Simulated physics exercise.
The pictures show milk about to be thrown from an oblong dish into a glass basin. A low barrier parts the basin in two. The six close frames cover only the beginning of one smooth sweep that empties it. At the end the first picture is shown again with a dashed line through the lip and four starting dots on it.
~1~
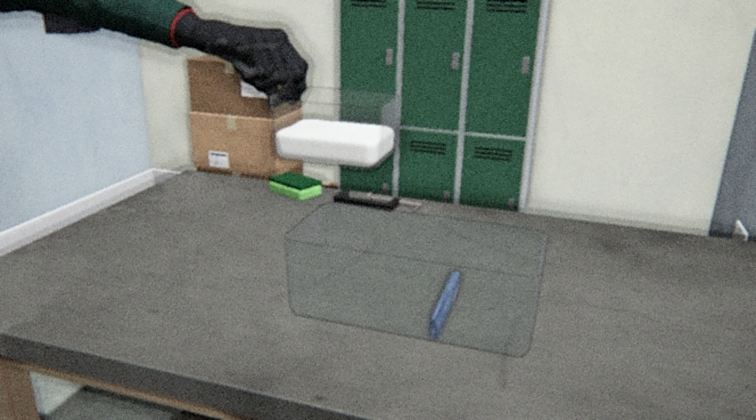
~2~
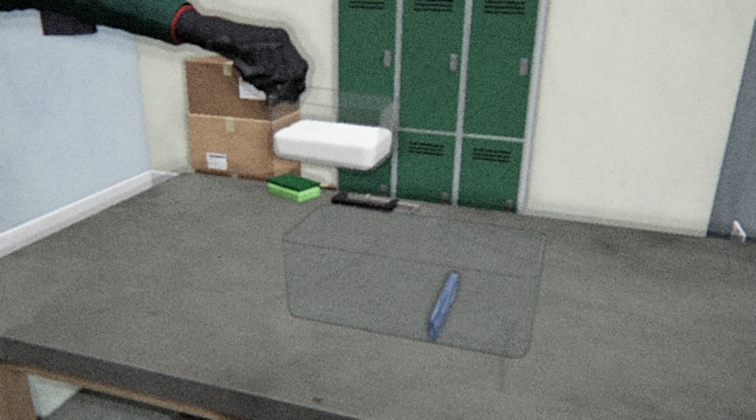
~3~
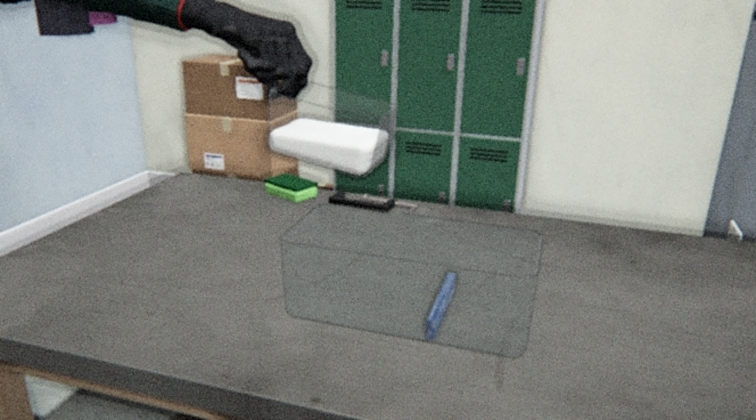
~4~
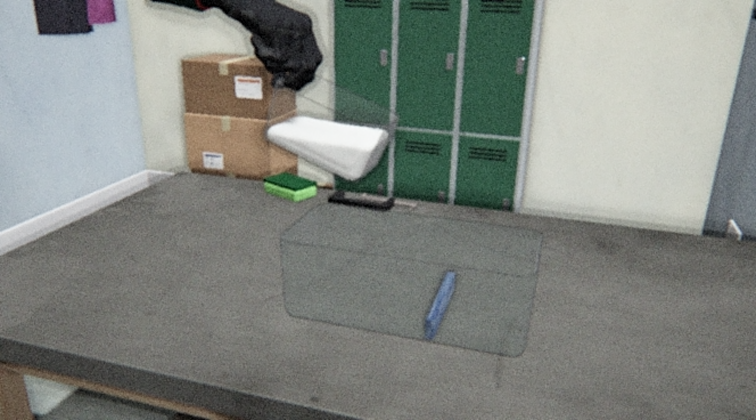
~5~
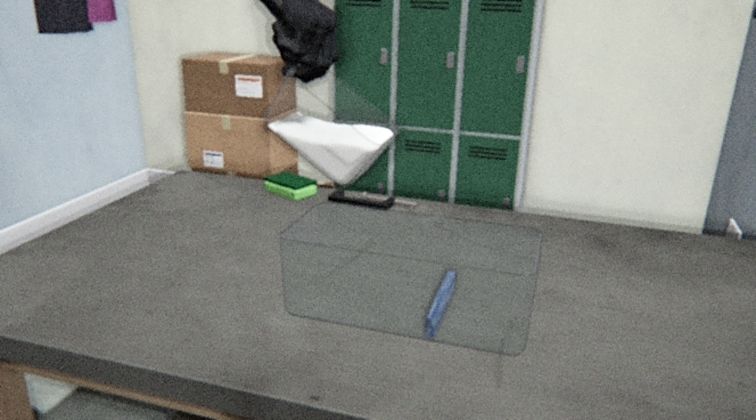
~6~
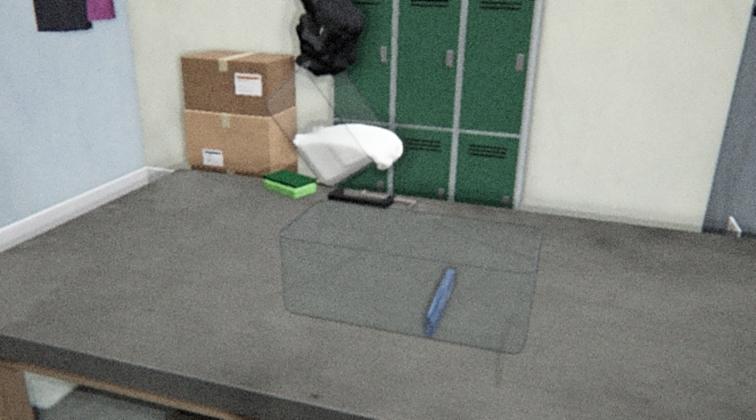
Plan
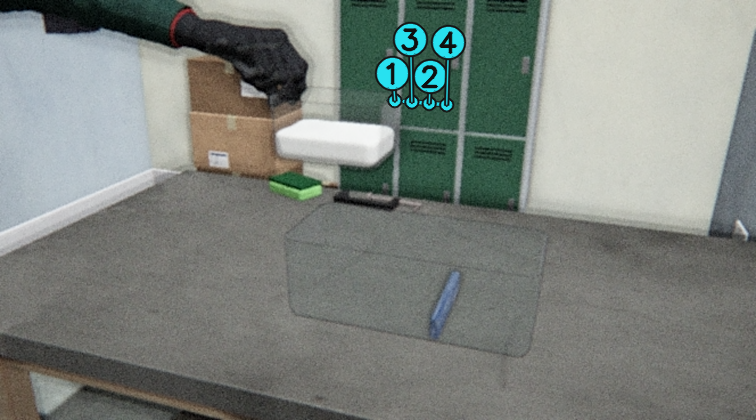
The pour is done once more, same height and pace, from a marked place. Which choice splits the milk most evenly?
It is 2.
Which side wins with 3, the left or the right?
The left side.
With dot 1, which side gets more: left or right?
The left side.
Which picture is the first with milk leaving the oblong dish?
Picture 6.
On the marked copy, 1 at (394, 100); 2 at (429, 103); 3 at (411, 102); 4 at (446, 104).
For dot 1, about 92 % ends left of the wall and 7 % right of it.
For dot 2, about 55 % ends left of the wall and 45 % right of it.
For dot 3, about 73 % ends left of the wall and 26 % right of it.
For dot 4, about 29 % ends left of the wall and 70 % right of it.
